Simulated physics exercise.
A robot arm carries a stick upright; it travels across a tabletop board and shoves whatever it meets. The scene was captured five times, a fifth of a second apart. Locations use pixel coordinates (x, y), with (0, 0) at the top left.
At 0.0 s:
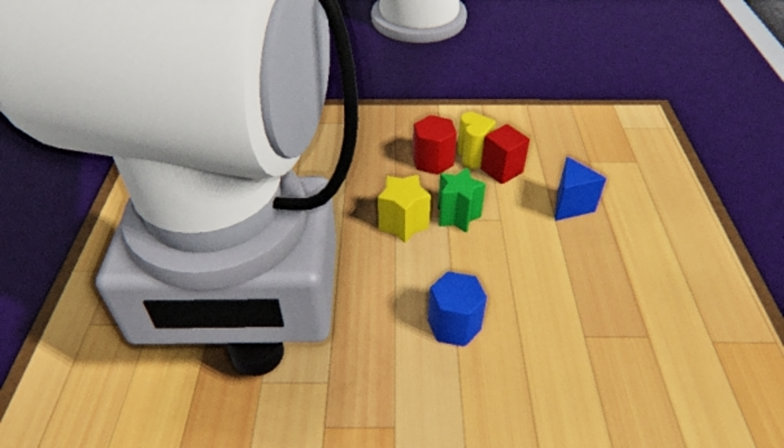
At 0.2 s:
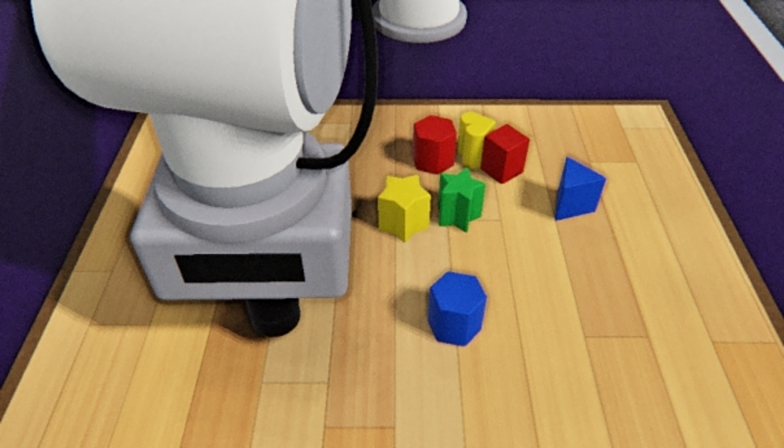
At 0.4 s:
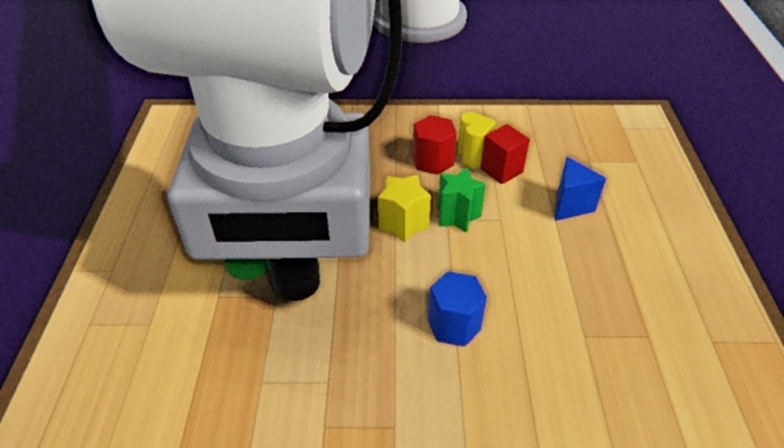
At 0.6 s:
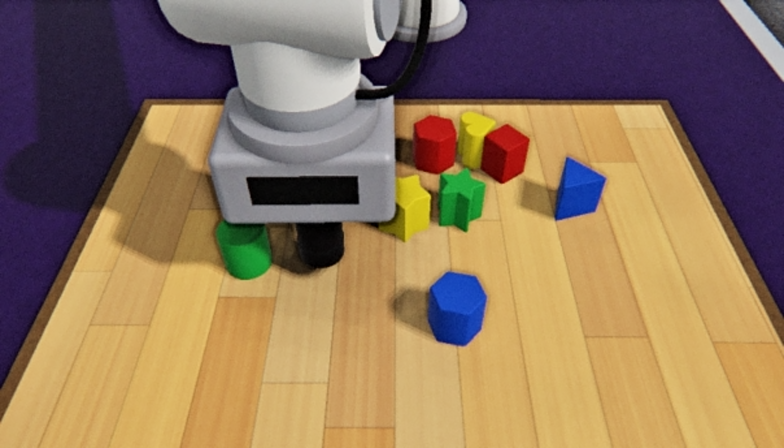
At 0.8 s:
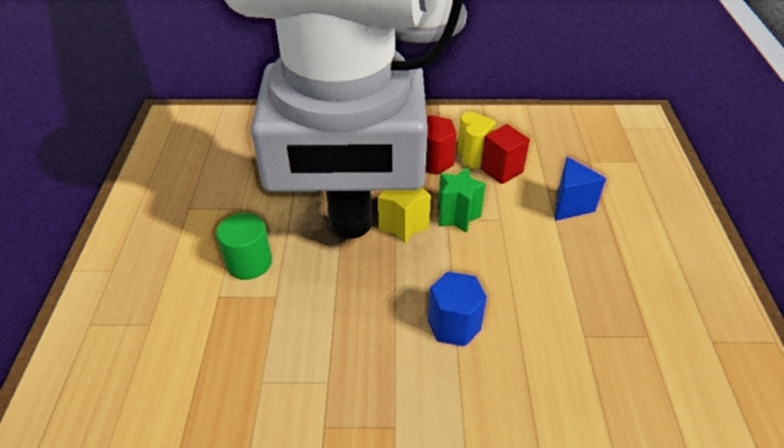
A robot arm moves its black stick up and right toward the yellow star block.
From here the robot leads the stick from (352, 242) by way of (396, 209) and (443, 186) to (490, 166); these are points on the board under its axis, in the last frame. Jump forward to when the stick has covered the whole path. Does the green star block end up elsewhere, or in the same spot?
Displaced.
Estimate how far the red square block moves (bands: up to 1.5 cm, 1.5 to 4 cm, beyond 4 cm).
It falls in the 1.5 to 4 cm band.
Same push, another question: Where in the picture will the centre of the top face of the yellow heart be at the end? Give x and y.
The middle of its top is at (487, 111).
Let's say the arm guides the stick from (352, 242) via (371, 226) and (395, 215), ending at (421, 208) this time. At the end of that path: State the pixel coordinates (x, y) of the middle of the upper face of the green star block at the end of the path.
The point I'd pick in the picture is (508, 186).
What follows on the original path. One third of the way, stick at (396, 191); yellow star block at (441, 175), turned 40° clockwise; green star block at (482, 184), turned 20° clockwise.
Two thirds of the way, stick at (445, 168); yellow star block at (480, 165), turned 90° clockwise; green star block at (502, 190), turned 70° clockwise.
At the end, stick at (493, 149); yellow star block at (497, 161), turned 125° clockwise; green star block at (504, 192), turned 80° clockwise; yellow heart at (487, 111), turned 60° anticlockwise; red square block at (531, 133), turned 40° clockwise.
